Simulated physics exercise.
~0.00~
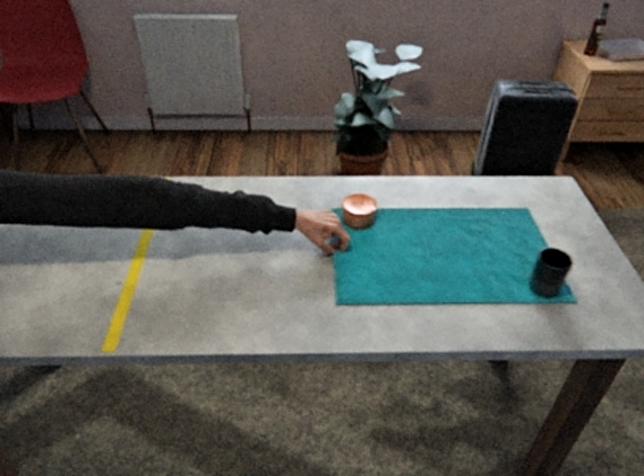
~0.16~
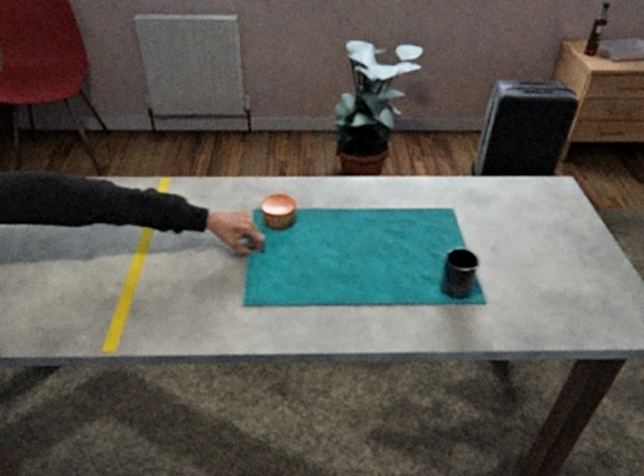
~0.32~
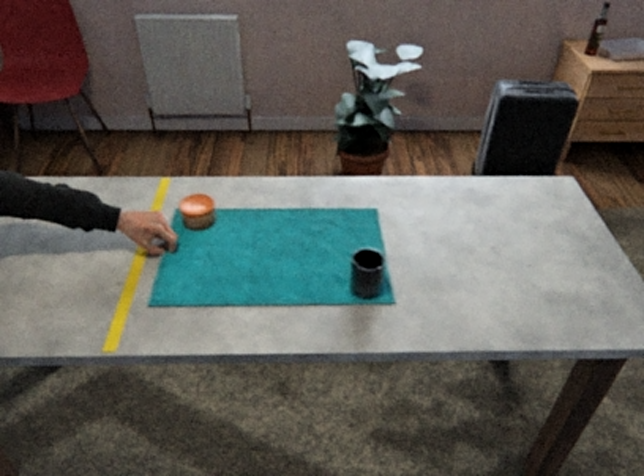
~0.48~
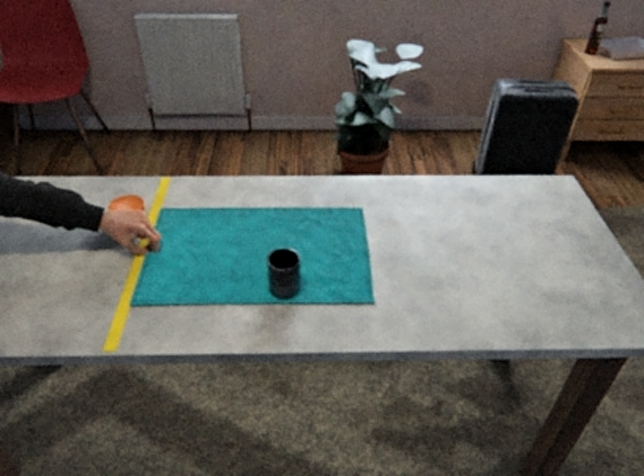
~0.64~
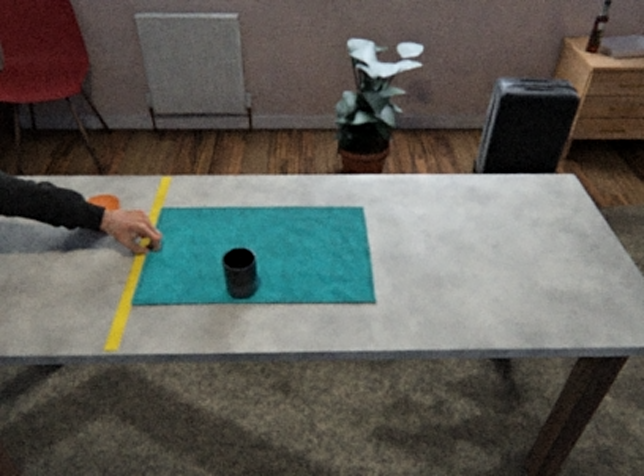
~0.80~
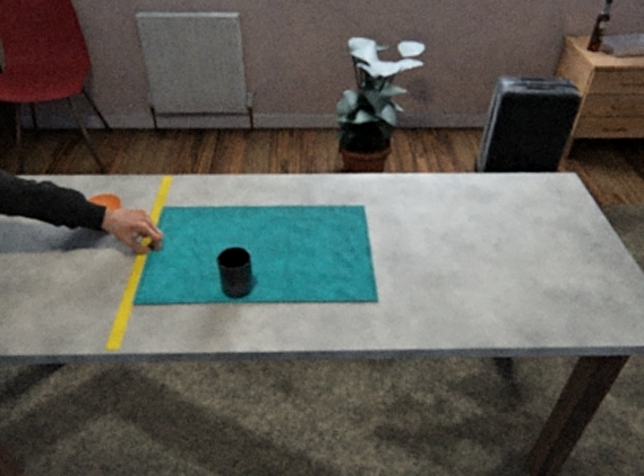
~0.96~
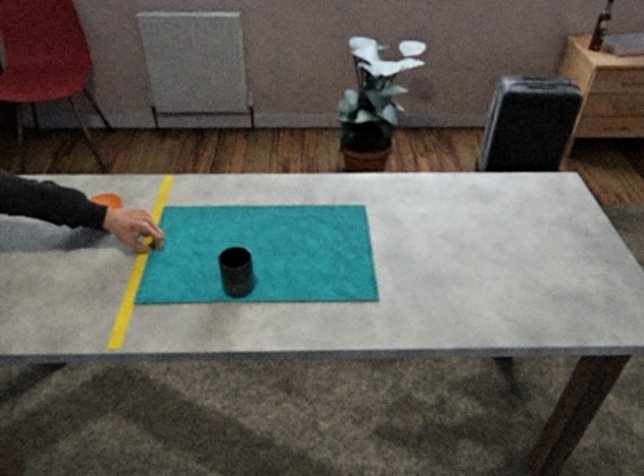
The clip opens on a grey table where a hand in a dark sleeve grips the left edge of a turquoise cloth, with an orange tub near its back left corner and a black mug near its front right. The hand pulls the cloth steadily left towards a strip of yellow tape, and both objects ride along upright. At the tape the hand and cloth stop, but the tub slides off the leading edge and passes beyond the strip. The mug slides left across the cloth, slowing down. Finally, the tub rests on bare table behind the arm, while the mug stands still on the cloth.
